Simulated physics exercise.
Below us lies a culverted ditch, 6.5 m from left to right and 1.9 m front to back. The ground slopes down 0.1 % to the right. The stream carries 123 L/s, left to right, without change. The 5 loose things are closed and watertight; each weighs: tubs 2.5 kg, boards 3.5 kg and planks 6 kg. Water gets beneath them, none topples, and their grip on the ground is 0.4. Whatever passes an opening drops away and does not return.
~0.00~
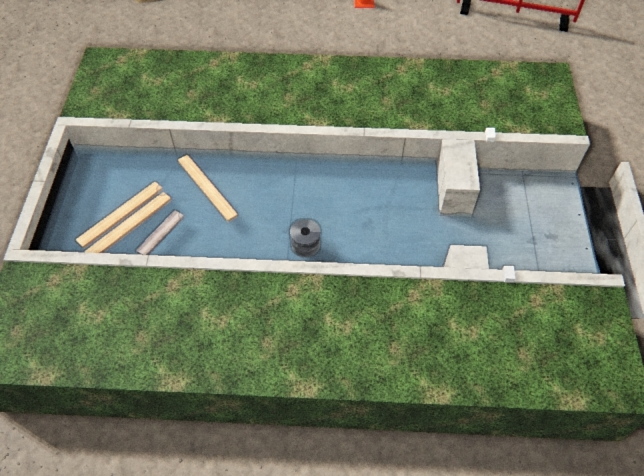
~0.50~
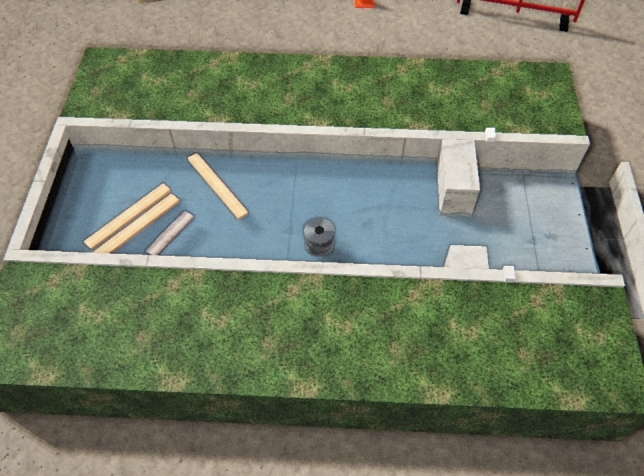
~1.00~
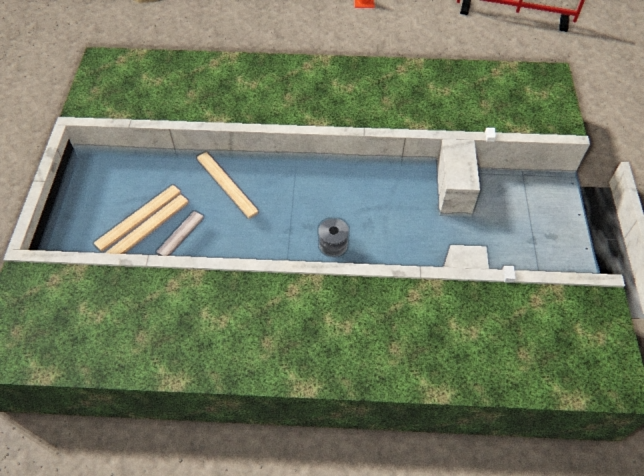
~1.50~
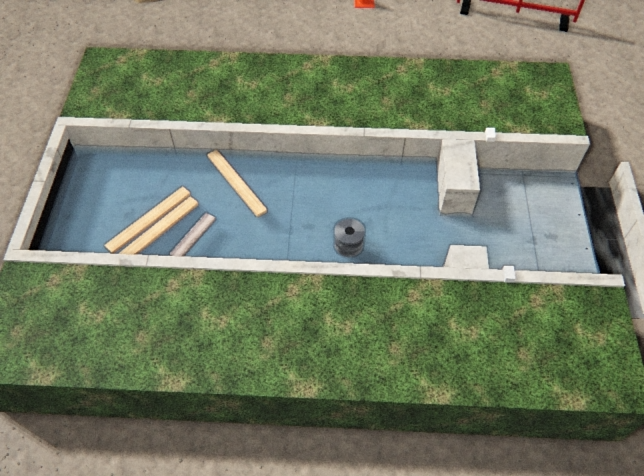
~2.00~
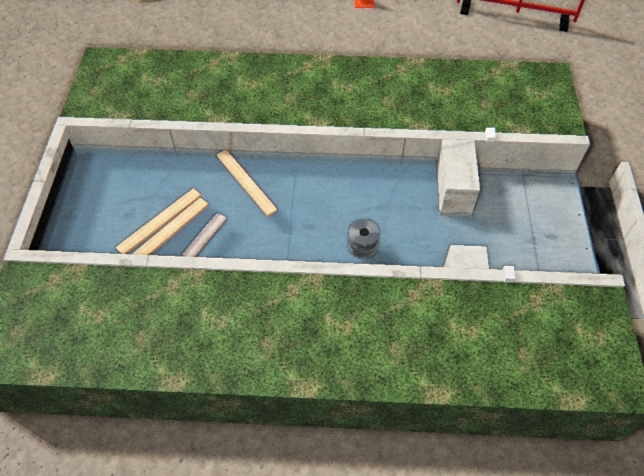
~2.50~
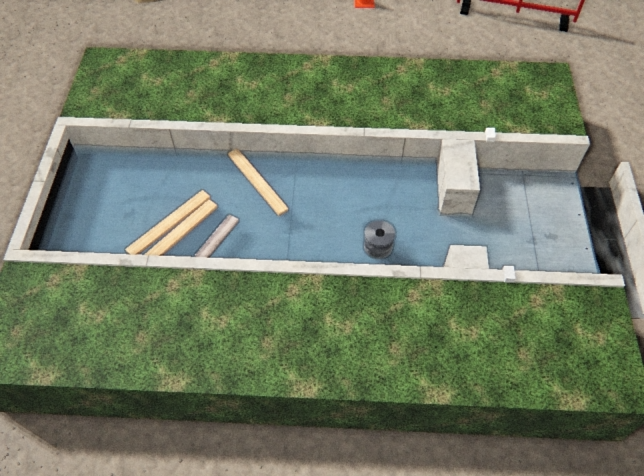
At first, a dark round tub and several pale boards float in a shallow, concrete-walled channel of blue water between two strips of grass. Then they all drift steadily to the right, the boards keeping their slanted positions, until the tub is close to the concrete blocks near the right end.
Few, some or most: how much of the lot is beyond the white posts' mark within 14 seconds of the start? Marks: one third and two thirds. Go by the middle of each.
Share: At least two thirds.
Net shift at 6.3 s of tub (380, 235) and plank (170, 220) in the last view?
In that order: Gone out, 150 cm.
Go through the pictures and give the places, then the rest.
The first picture shows a tub at (305, 231), afloat; a board at (160, 233) floats; about 2020 L in view; 0 of 5 have shifted.
The second picture shows a tub at (319, 231) floats, 16 cm from its start; a board at (170, 233) floats, 12 cm from its start; about 2020 L in view; 5 of 5 have shifted.
The third picture shows a tub at (334, 231) floats, 33 cm from its start; a board at (180, 233) floats, 25 cm from its start; about 2020 L in view; 5 of 5 have shifted.
The fourth picture shows a tub at (350, 231), afloat, 51 cm from its start; a board at (193, 235) floats, 40 cm from its start; 20 cm deep round most things; 5 of 5 have shifted.
The fifth picture shows a tub at (364, 232) floats, 68 cm from its start; a board at (205, 236), afloat, 54 cm from its start; about 2030 L in view; 5 of 5 have shifted.
The sixth picture shows a tub at (380, 233), afloat, 86 cm from its start; a board at (217, 237) floats, 69 cm from its start; about 2030 L in view; 5 of 5 have shifted.
After 3.5 s 0 of 5 are over the mark; 5 afloat.
After 6.3 s 1 of 5 are over the mark; 4 afloat.
After 10.0 s 1 of 5 are over the mark; 4 afloat.
After 14.0 s 5 of 5 are over the mark; 0 afloat.
